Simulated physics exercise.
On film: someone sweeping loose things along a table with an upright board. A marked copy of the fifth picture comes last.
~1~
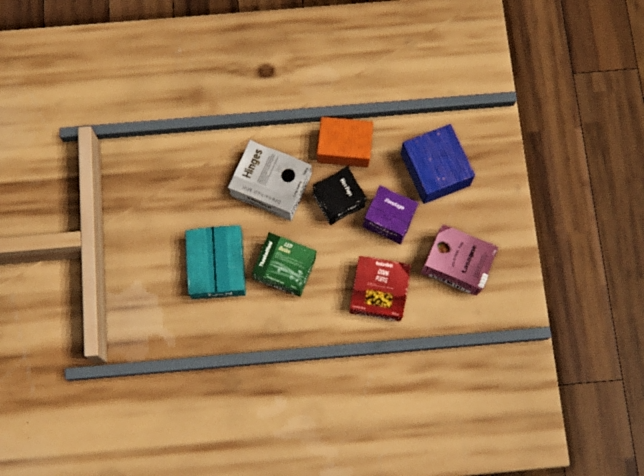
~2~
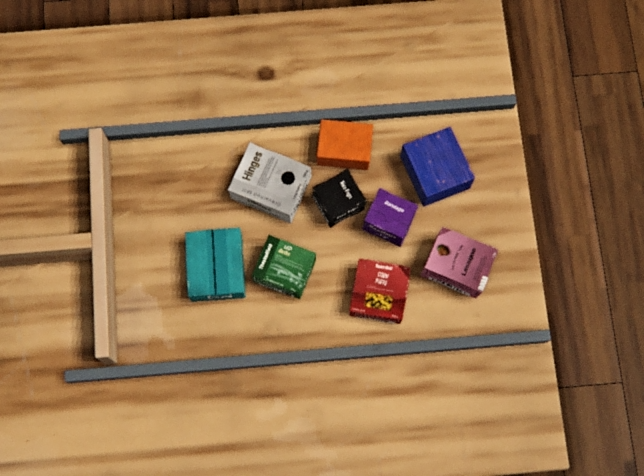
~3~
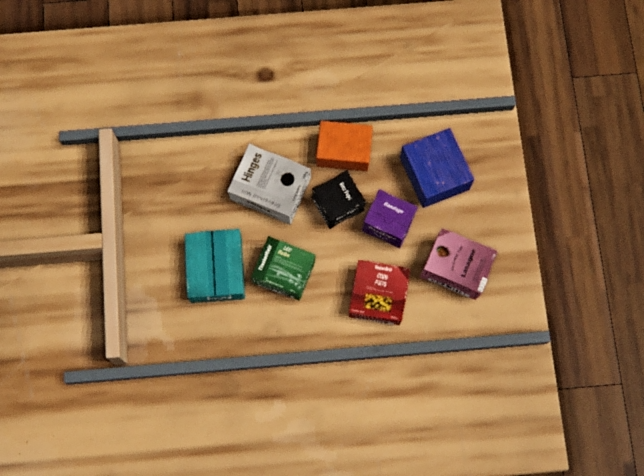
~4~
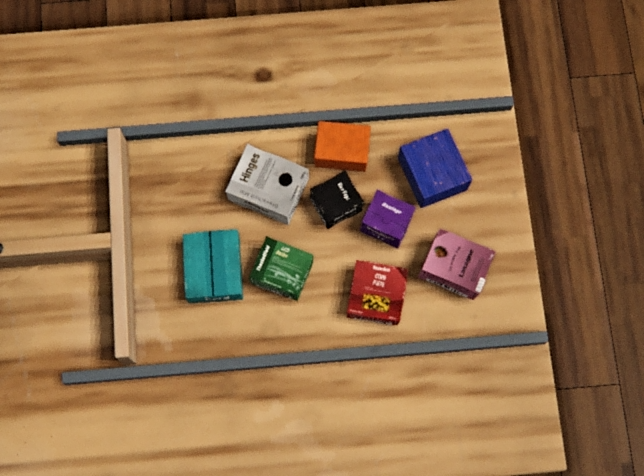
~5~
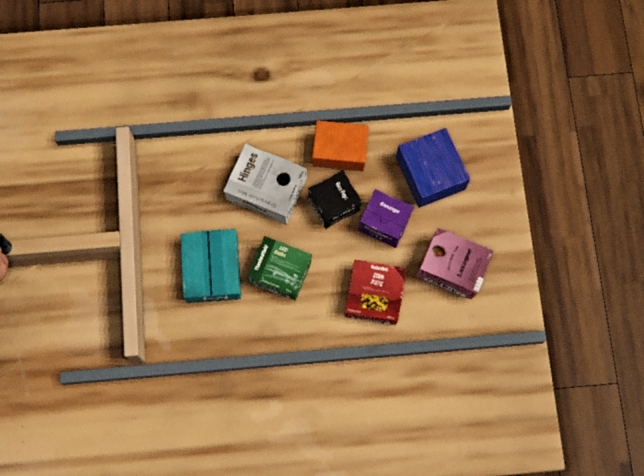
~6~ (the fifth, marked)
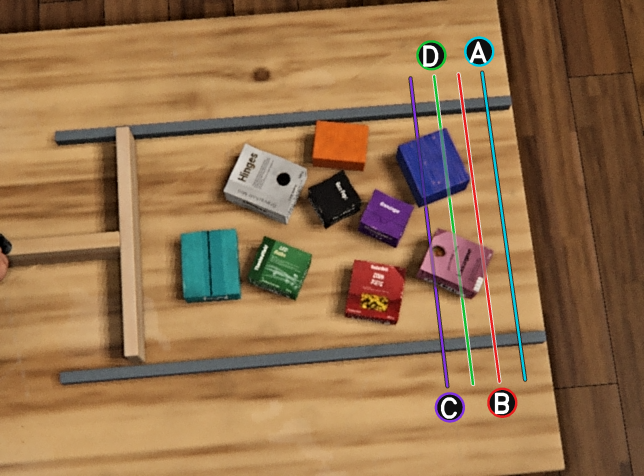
On a wooden table between two grey strips, someone slid an upright wooden board slowly to the right toward a scattered group of colourful small boxes, which stayed where they were.
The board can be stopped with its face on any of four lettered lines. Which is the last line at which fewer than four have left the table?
It should halt at C.
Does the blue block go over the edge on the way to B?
By then, yes.
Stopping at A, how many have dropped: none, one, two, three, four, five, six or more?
Six or more.
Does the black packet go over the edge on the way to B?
Yes.
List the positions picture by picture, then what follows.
Green box (285, 265); white box (271, 181); red packet (380, 289), in the first frame.
Board (98, 239); turquoise box (215, 265), in the second frame.
Board (109, 239); orange block (344, 146), in the third frame.
Board (118, 239); blue block (435, 168), in the fourth frame.
Board (126, 238); green box (280, 269); white box (266, 185); red packet (375, 293), in the fifth frame.
On the copy, A at (503, 220); B at (478, 222); C at (428, 226); D at (453, 224).
On C. First, board (235, 229); black packet (341, 200); white box (282, 180).
Then, board (344, 220); pink box (491, 278); purple box (482, 224).
Finally, board (427, 213); purple box over the edge; pink box over the edge; two fallen.
By contrast, A drops nine; B drops five; D drops five.
